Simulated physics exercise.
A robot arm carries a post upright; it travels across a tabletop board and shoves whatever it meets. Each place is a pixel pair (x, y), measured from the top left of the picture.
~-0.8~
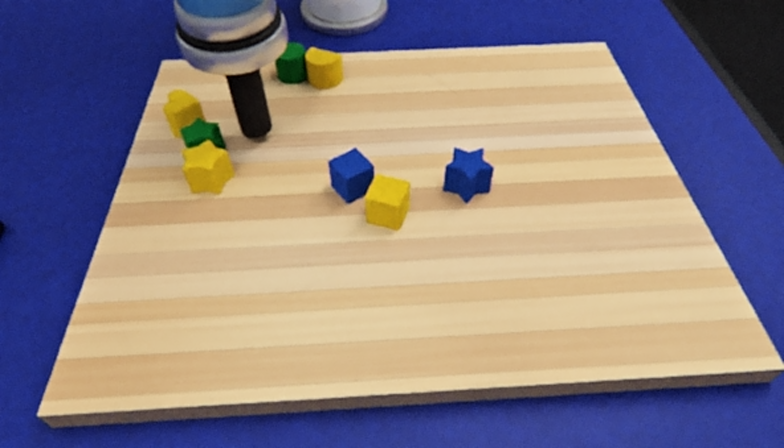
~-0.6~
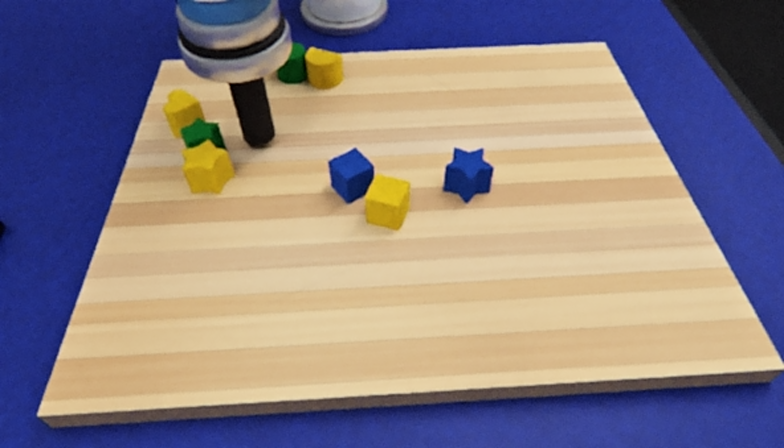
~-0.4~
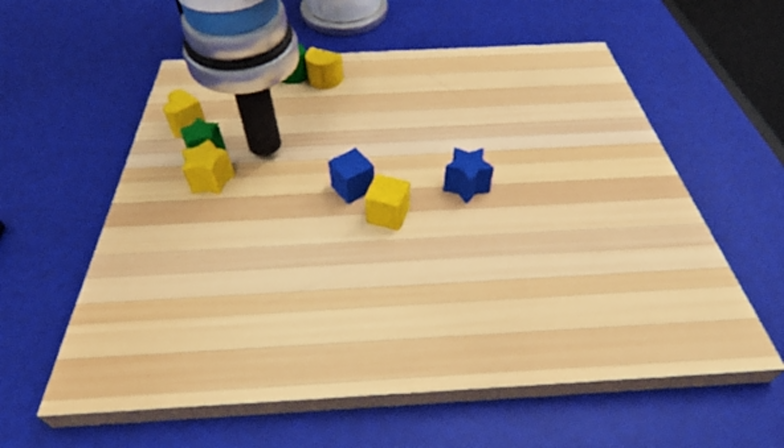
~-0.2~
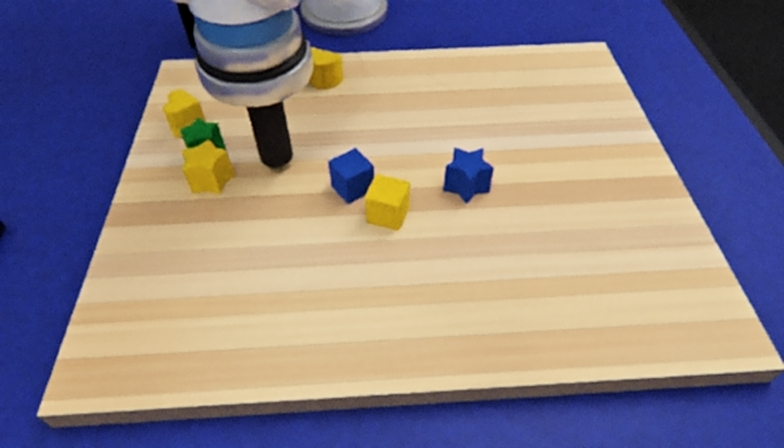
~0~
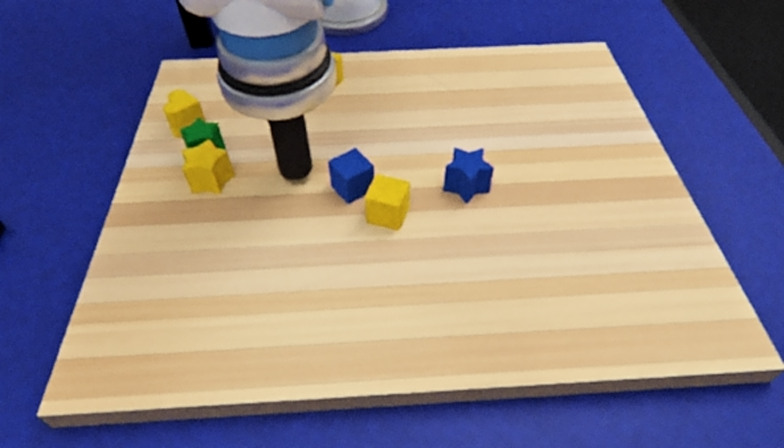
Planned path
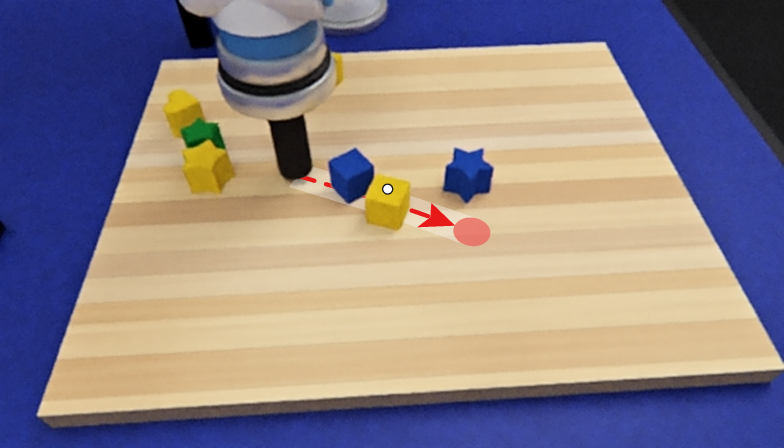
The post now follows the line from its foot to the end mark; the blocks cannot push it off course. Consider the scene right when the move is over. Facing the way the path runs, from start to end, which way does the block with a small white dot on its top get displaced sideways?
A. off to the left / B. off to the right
That would be B.
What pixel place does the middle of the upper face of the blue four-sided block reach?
At pixel (428, 163).
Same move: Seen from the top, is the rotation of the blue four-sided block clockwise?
No, I don't think so.
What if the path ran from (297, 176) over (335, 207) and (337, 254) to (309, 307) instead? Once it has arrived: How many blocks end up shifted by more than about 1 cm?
That's one.
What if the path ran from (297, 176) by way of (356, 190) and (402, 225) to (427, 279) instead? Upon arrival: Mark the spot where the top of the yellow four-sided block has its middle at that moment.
Located at (459, 223).
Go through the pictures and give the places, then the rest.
In the first picture, lower end of the post (256, 128), tops of blocks, blue four-sided block (351, 163), yellow four-sided block (388, 189), blue star block (470, 161).
In the second picture, post (259, 135), blocks as before.
In the third picture, post (265, 145), blocks as before.
In the fourth picture, post (277, 156), blocks as before.
In the fifth picture, post (296, 168), blue four-sided block (351, 163), yellow four-sided block (388, 189), blue star block (470, 161).
The drawn path runs in a line from (297, 176) to (472, 232); the dot is on the yellow four-sided block.
On the path given first. One third of the way, post (353, 185); blue four-sided block (391, 165), turned 35° anticlockwise; yellow four-sided block (404, 194), turned 50° clockwise.
Two thirds of the way, post (412, 203); blue four-sided block (427, 163), turned 115° anticlockwise; yellow four-sided block (432, 211), turned 55° clockwise.
At the end, post (473, 224); blue four-sided block (428, 163), turned 115° anticlockwise; yellow four-sided block (456, 232), turned 90° clockwise; blue star block not moved.
